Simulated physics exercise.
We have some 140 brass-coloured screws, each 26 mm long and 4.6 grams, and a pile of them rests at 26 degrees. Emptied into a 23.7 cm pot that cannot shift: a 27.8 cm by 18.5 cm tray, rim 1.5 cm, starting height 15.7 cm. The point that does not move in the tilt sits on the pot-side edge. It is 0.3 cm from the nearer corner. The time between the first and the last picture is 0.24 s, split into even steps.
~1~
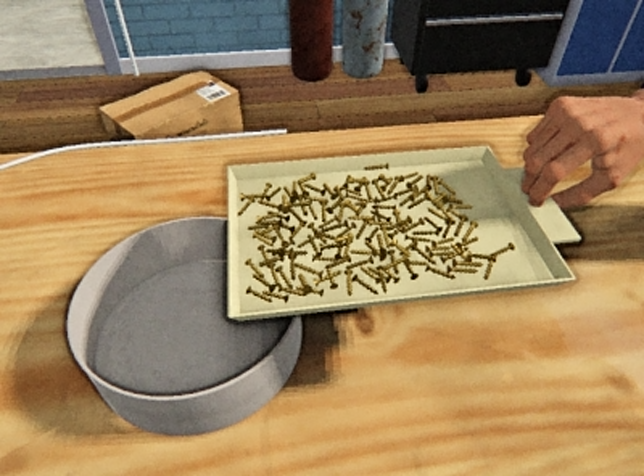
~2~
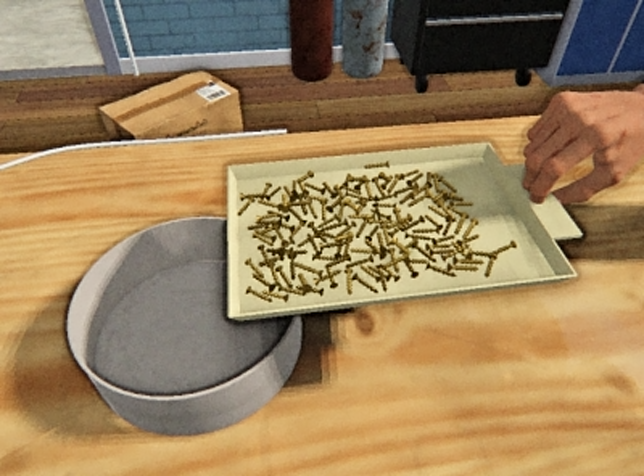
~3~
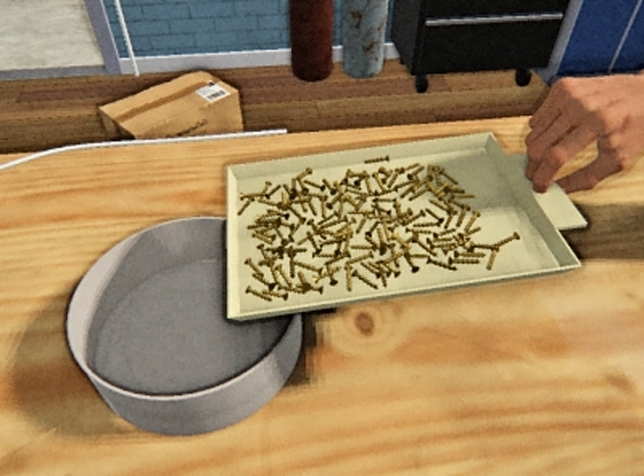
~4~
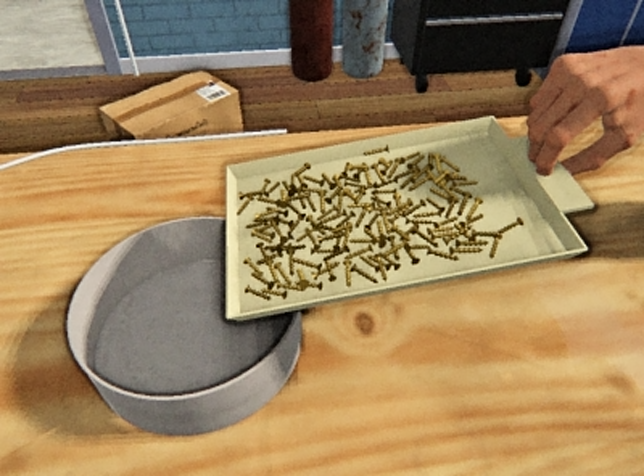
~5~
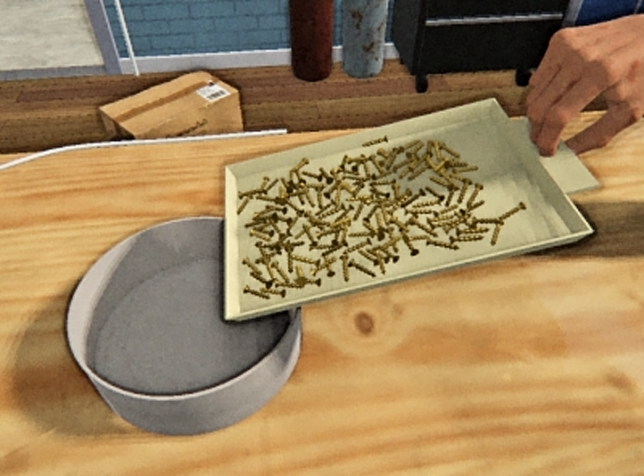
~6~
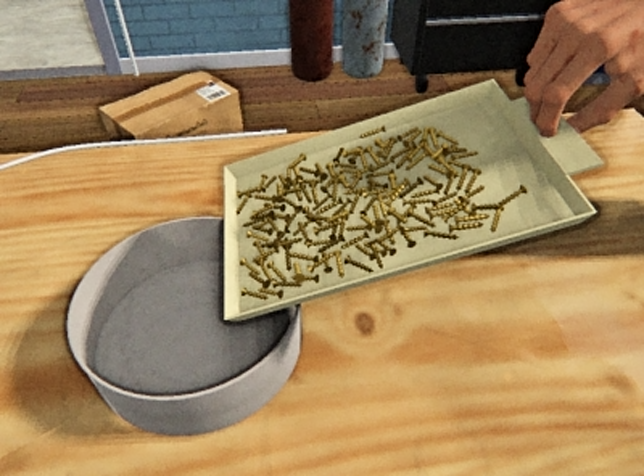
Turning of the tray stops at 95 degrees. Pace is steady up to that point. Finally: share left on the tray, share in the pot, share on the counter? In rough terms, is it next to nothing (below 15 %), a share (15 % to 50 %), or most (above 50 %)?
Outcome: Tray: Minor; pot: Major; counter: Minor.
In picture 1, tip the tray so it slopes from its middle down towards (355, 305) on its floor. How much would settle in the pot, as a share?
My best guess is some 0 per cent.
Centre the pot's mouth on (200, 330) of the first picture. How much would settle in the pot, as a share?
It would come to around 95 percent.
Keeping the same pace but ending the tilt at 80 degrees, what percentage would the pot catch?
Then about 100 per cent.
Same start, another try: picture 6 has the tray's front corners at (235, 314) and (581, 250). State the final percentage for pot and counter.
That works out as pot 0 and counter 100.
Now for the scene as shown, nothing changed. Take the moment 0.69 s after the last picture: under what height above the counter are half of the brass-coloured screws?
Some 2 cm above the counter.
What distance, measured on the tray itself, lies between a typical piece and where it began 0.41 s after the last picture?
About 9 cm.
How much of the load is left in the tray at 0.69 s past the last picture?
It's roughly 15 percent.
Then, 0.41 s after the last picture, tilt 54 degrees; the tray holds 95 %, the pot 0 %.
Then, 0.69 s after the last picture, tilt 80 degrees; the tray holds 15 %, the pot 75 %.
Then, 1.07 s after the last picture, tilt 95 degrees; the tray holds 0 %, the pot 100 %.
In the end, tray 0 %, pot 100 %, counter 0 %.
